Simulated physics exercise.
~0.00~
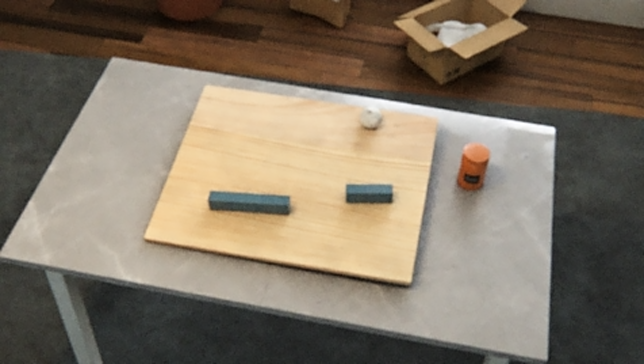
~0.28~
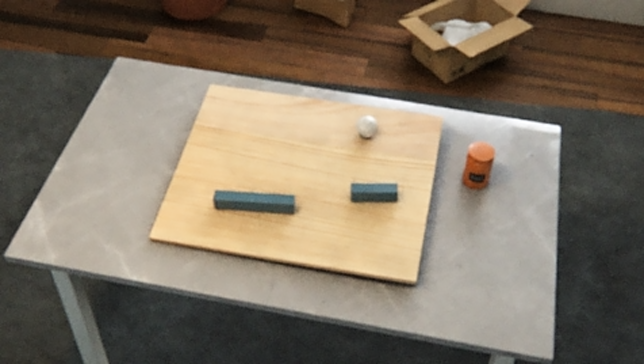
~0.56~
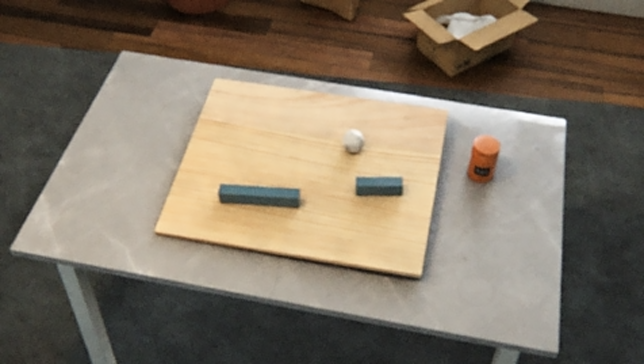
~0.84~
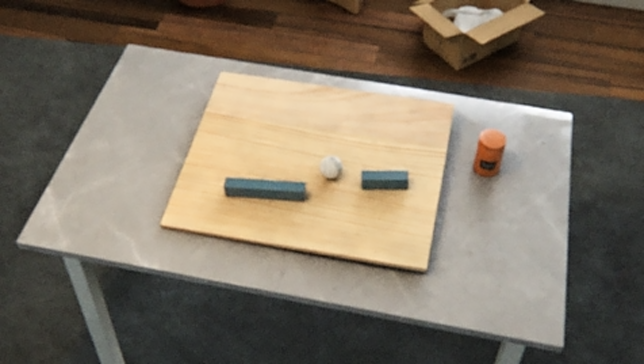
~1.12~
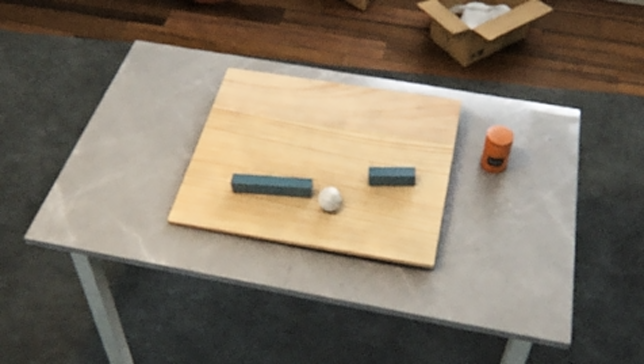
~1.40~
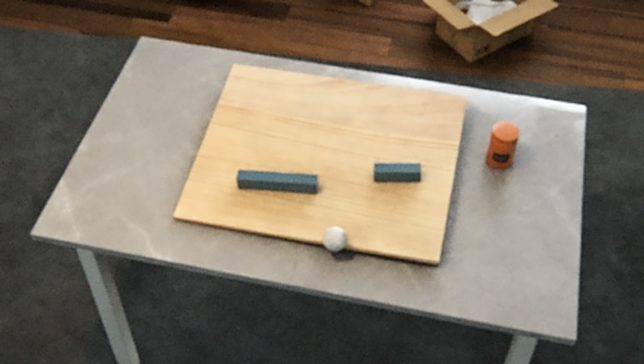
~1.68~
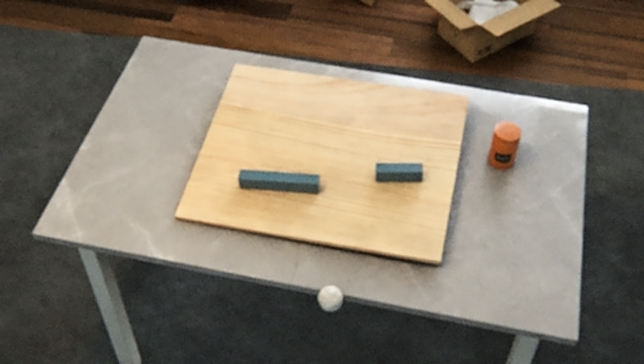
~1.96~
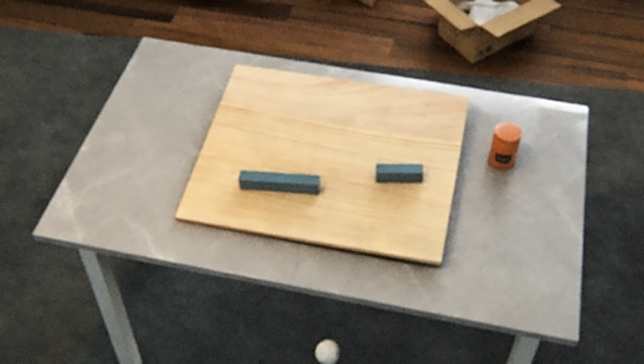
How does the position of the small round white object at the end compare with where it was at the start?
At the start it is near the far edge of the wooden board, above the shorter dark block. By the end it is off the board and below the near edge of the table.
